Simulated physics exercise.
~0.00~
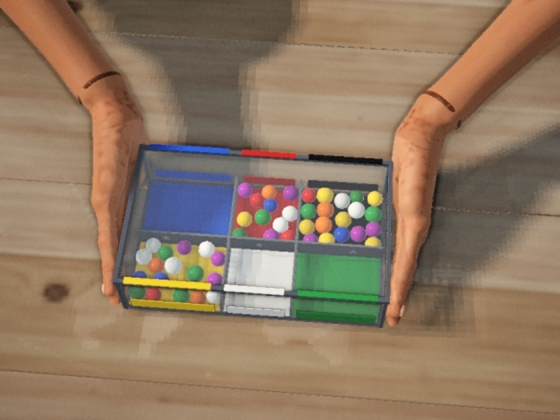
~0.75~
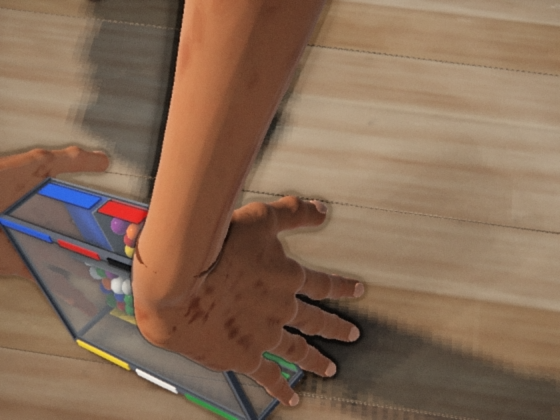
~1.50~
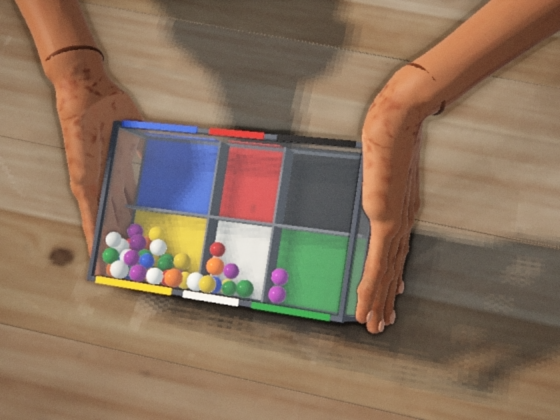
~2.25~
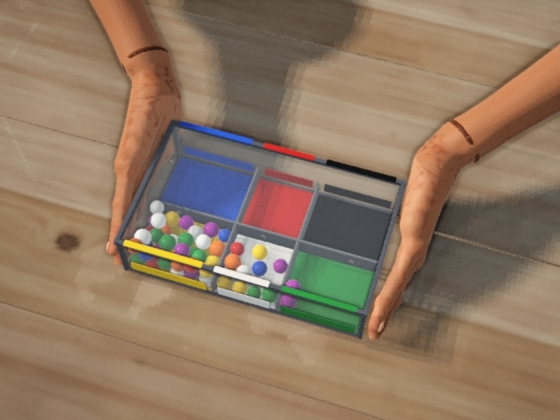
A clear divided box of colorful little balls was tipped steeply on its corner by two hands, spilling the balls between sections, then brought back flat, leaving most in the yellow section, some in the white and a few in the green.
